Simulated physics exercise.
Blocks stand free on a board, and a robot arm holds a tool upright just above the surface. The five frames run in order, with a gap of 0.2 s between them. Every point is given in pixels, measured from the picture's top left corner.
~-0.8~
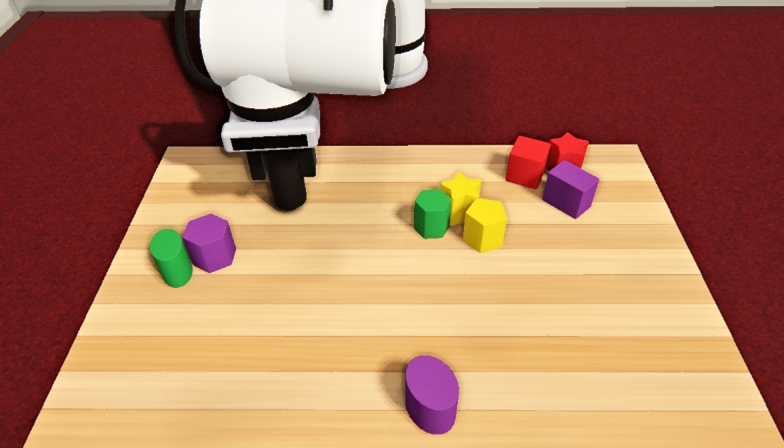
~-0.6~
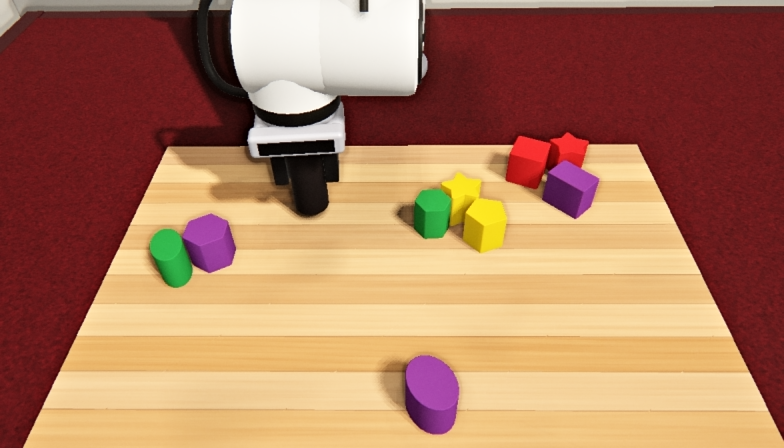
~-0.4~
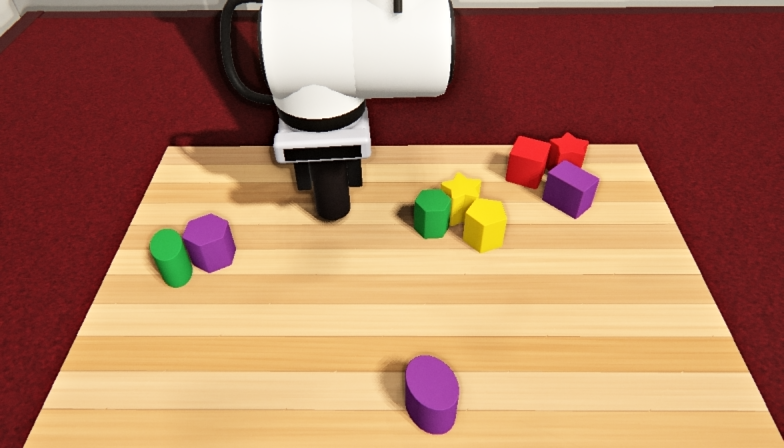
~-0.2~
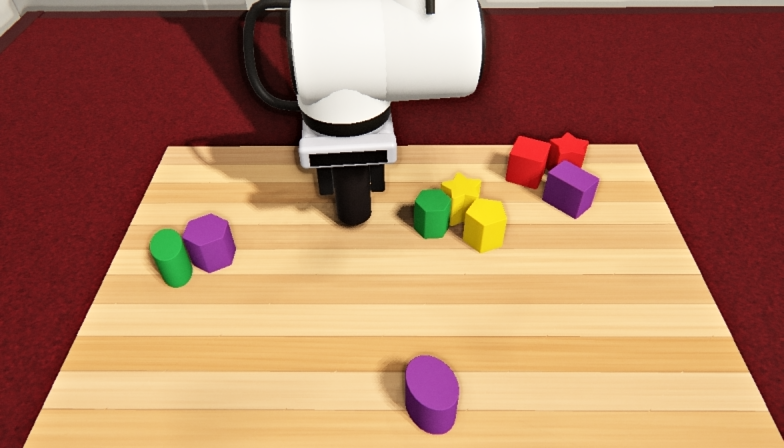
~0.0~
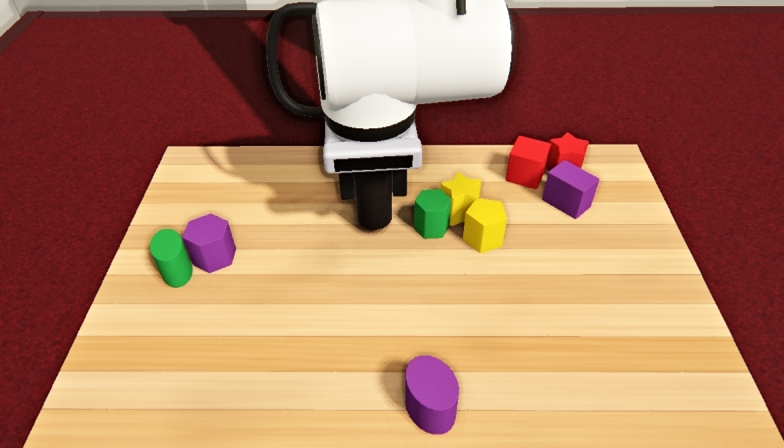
In the video, green, purple, yellow and red blocks rest on a wooden board while a white robot arm moves a dark upright tool steadily rightward and slightly nearer the viewer, toward a green hexagonal block; the blocks stay still.
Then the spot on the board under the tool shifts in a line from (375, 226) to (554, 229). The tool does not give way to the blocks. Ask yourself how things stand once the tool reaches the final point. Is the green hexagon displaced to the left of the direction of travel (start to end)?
I believe not.
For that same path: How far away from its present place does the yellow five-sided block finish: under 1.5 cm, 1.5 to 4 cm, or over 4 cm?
Above 4 cm.
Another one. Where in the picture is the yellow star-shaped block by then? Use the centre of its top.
Most likely (497, 178).
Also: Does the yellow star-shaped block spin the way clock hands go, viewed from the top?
No - that is not the case.
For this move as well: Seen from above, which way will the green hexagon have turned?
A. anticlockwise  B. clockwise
The correct letter is B.
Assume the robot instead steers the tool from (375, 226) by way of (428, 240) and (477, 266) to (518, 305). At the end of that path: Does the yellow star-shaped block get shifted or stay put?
Moved off its spot.
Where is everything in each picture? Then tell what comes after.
Lower end of the tool at (290, 199), tops of blocks, green hexagon at (433, 200), yellow star-shaped block at (462, 185), yellow five-sided block at (487, 211), purple rectangular block at (574, 175), in the first picture.
Tool at (312, 204), blocks as before, in the second picture.
Tool at (334, 209), blocks as before, in the third picture.
Tool at (355, 214), blocks as before, in the fourth picture.
Tool at (375, 218), green hexagon at (433, 200), yellow star-shaped block at (462, 185), yellow five-sided block at (487, 211), purple rectangular block at (574, 175), in the fifth picture.
What follows on the original path. One third of the way, tool at (436, 220); green hexagon at (474, 203), turned 10° clockwise; yellow star-shaped block at (477, 182), turned 55° anticlockwise; yellow five-sided block at (506, 215).
Two thirds of the way, tool at (496, 221); green hexagon at (535, 210), turned 40° clockwise; yellow star-shaped block at (495, 178); yellow five-sided block at (560, 231), turned 35° clockwise.
At the end, tool at (556, 221); green hexagon at (591, 220), turned 95° clockwise; yellow star-shaped block at (497, 178), turned 140° anticlockwise; yellow five-sided block at (575, 242), turned 75° clockwise; purple rectangular block not moved.
